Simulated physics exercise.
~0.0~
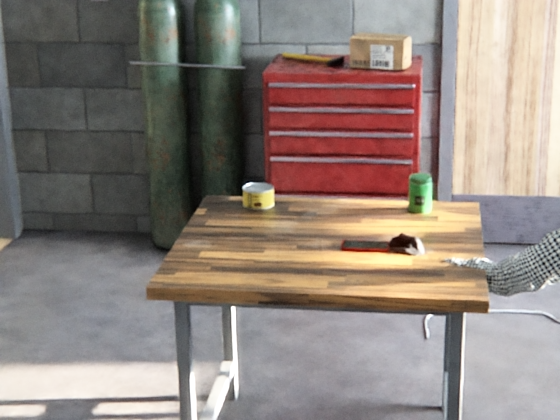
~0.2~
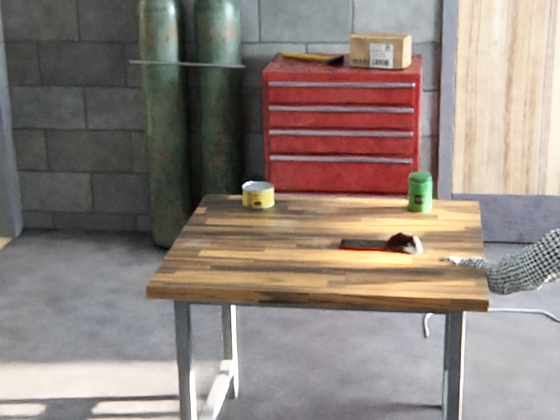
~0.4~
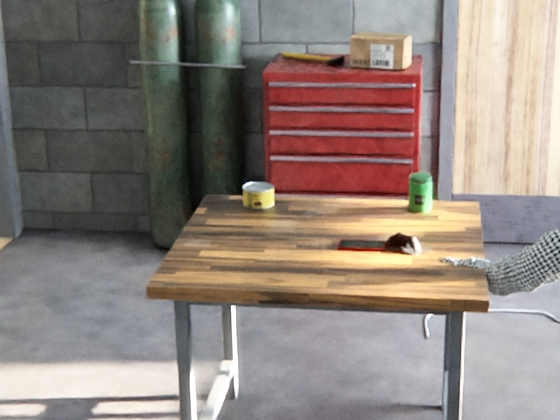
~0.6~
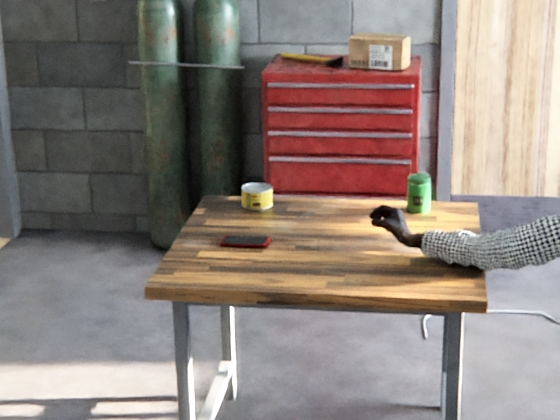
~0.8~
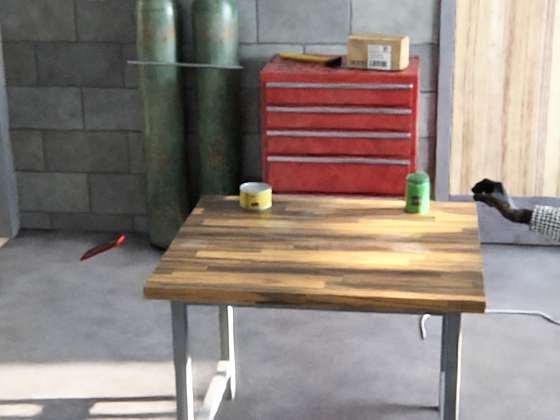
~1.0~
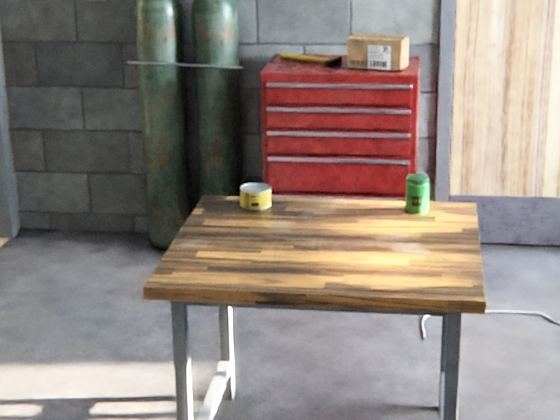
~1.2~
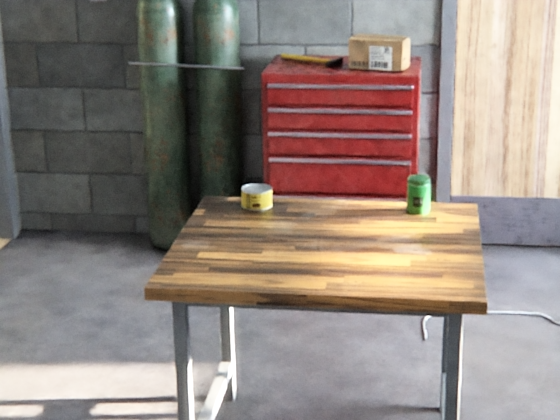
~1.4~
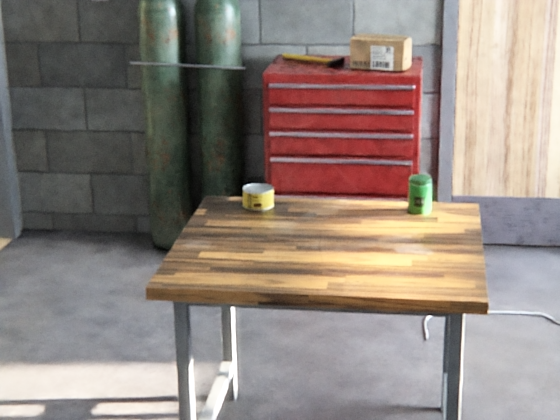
At the start, a red phone lies on a wooden workbench between a yellow tub and a green jar, with a dark hand in a checkered sleeve beside it, reaching in from the right. The hand shoves the phone, sending it sliding left across the tabletop, then lets go and draws back. The phone carries on past the left edge and is seen in the air, tilted, beyond the table while the arm withdraws to the right. Soon both the phone and the hand are out of sight. The tub and jar remain in place on the otherwise bare bench.
